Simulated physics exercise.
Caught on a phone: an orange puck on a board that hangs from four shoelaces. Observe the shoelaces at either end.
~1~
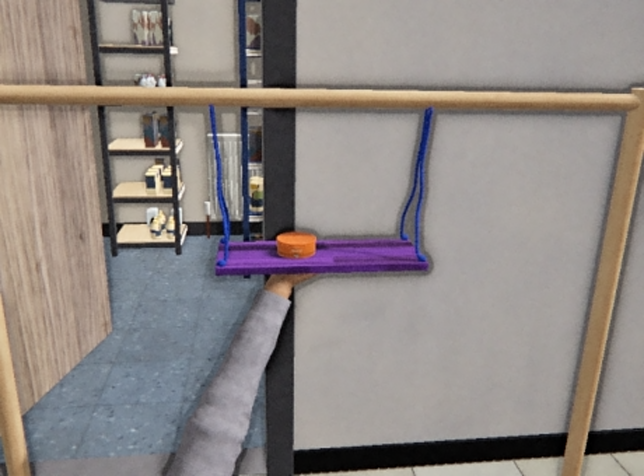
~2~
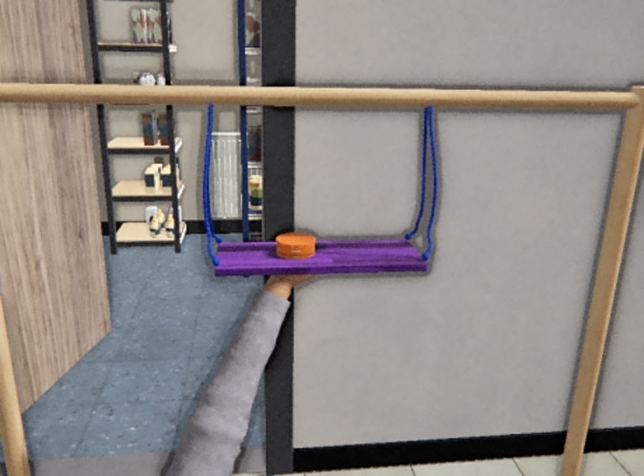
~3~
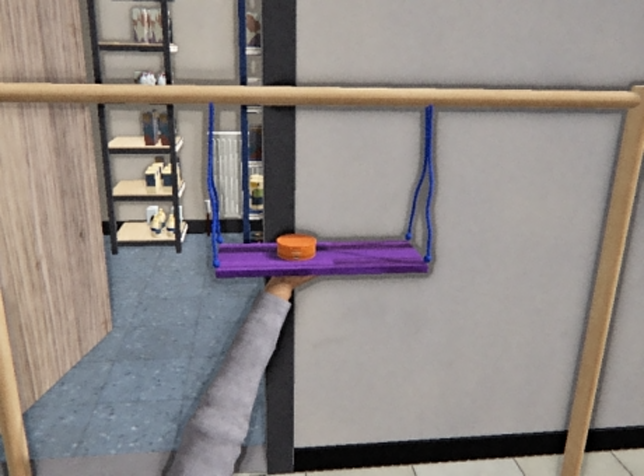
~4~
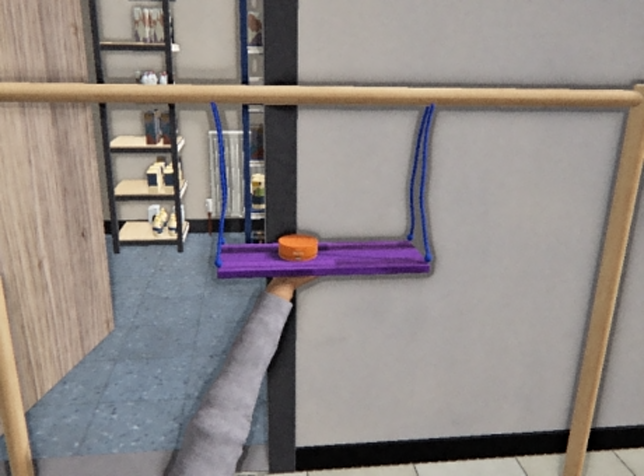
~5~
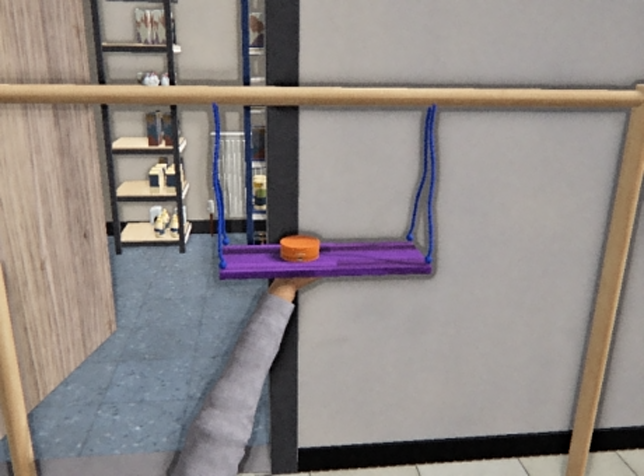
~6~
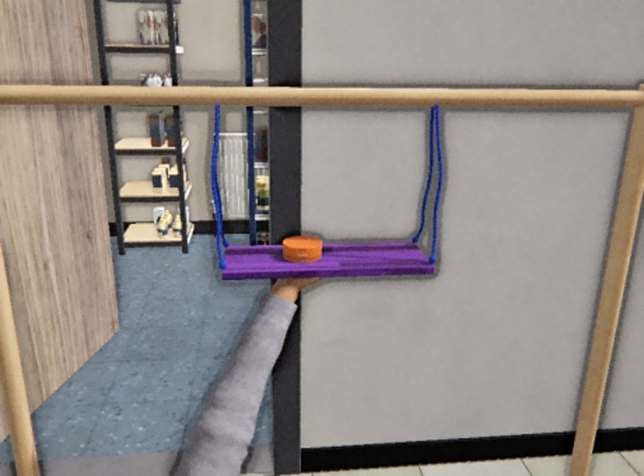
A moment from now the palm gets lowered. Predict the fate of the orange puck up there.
Prediction: It stays put.
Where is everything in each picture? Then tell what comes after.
In the first frame, orange puck (296, 245); purple shelf (324, 270).
In the second frame, orange puck (296, 246).
In the third frame, orange puck (296, 247).
In the fourth frame, orange puck (298, 248); purple shelf (326, 272).
In the fifth frame, orange puck (300, 249).
In the sixth frame, orange puck (303, 249); purple shelf (331, 274); left shoelaces almost straight; right shoelaces almost straight.
Then, 0.48 s on from there, board level; puck on the board near (303, 251).
In the end, board level; puck on the board near (303, 252). The orange puck remains aboard.
